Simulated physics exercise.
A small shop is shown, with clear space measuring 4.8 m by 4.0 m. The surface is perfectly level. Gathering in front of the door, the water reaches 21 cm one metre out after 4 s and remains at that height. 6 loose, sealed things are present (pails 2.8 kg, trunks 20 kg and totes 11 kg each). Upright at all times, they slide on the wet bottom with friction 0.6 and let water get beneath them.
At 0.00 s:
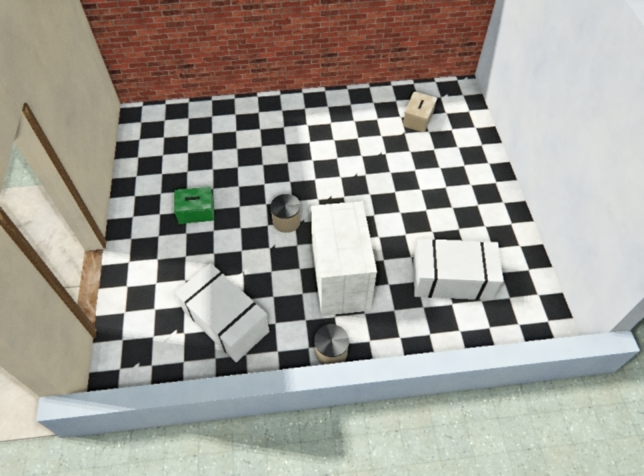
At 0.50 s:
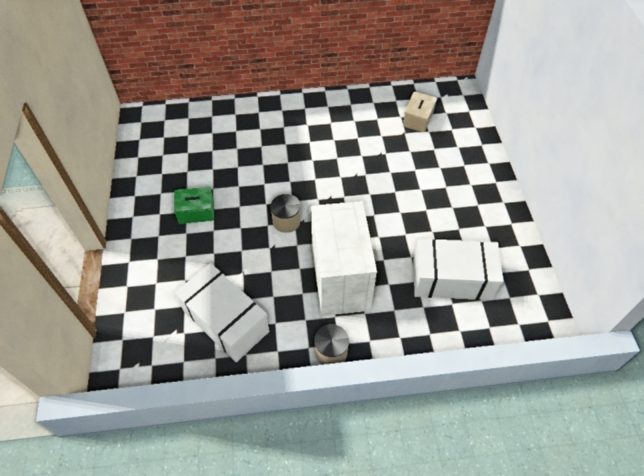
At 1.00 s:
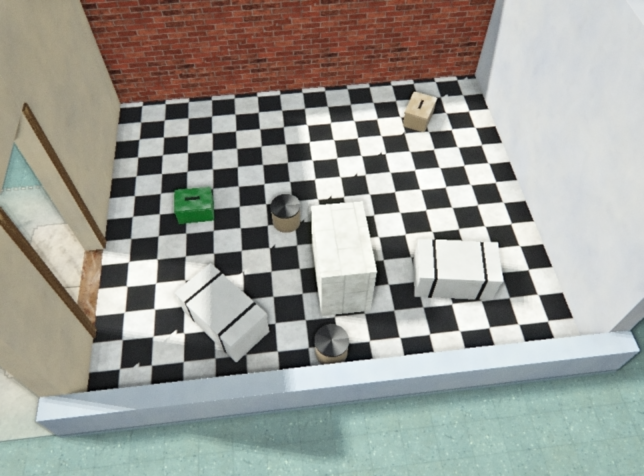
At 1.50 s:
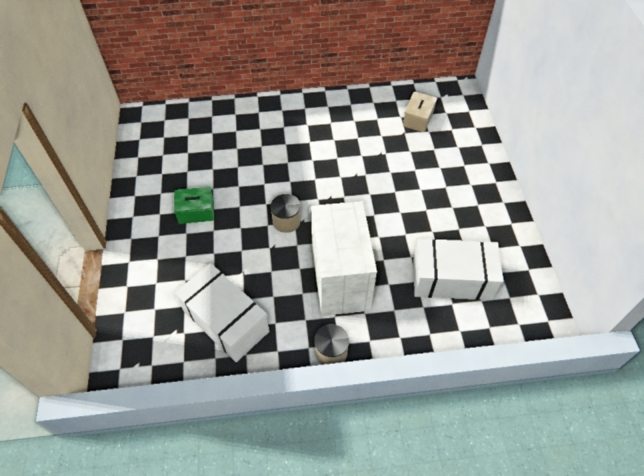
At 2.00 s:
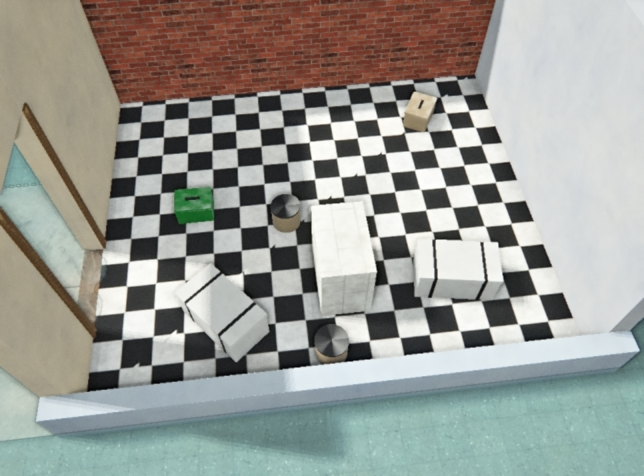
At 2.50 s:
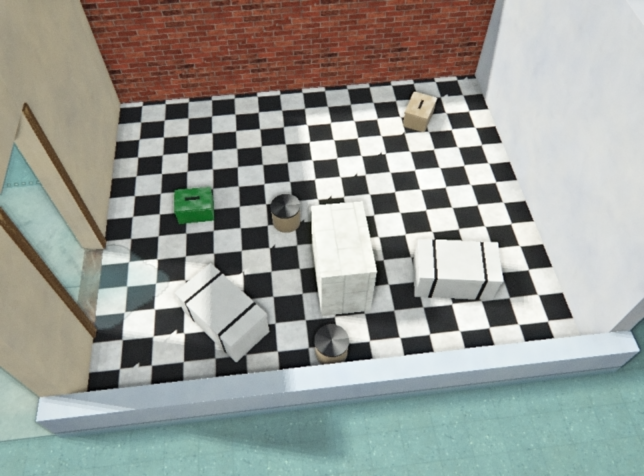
Water spread over the pale ground outside and past the doorway on the left, then began creeping onto the checkered floor, while the green tote, white trunks and everything else in the room stayed still.
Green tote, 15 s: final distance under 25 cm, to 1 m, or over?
Under 25 cm.
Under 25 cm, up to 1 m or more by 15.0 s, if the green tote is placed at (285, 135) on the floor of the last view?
Looks like it hardly stirs.
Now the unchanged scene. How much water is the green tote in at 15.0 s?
Near 8 cm deep.
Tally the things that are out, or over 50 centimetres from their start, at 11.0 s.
I get 3.
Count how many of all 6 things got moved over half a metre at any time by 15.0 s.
I make that 5.
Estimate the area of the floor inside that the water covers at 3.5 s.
Somewhere about 2.5 m2, give or take.
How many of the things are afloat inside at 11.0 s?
The number is 4.
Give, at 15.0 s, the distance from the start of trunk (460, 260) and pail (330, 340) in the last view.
80 cm and 200 cm respectively.
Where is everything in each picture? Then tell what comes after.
The green tote at (192, 199) rests on the ground; water covers 0.0 m2; 0 of 6 have shifted, in the first picture.
The green tote at (192, 199) rests on the ground; 0.0 m2 under water; 0 of 6 have shifted, in the second picture.
The green tote at (192, 199), on the bottom; 0.0 m2 under water; 0 of 6 have shifted, in the third picture.
The green tote at (192, 199) rests on the ground; water covers 0.0 m2; 0 of 6 have shifted, in the fourth picture.
The green tote at (192, 199) rests on the ground; 0.0 m2 under water; 0 of 6 have shifted, in the fifth picture.
The green tote at (192, 199), on the bottom; water covers 0.4 m2; 0 of 6 have shifted, in the sixth picture.
After 3.5 s the green tote is near (192, 199), 0.0 m from its start, aground; 0 afloat.
After 6.8 s the green tote is near (192, 199), 0.0 m from its start, aground; 2 afloat.
After 11.0 s the green tote is near (192, 199), 0.0 m from its start, aground; 4 afloat.
After 15.0 s the green tote is near (194, 197), 0.0 m from its start, aground; 5 afloat.
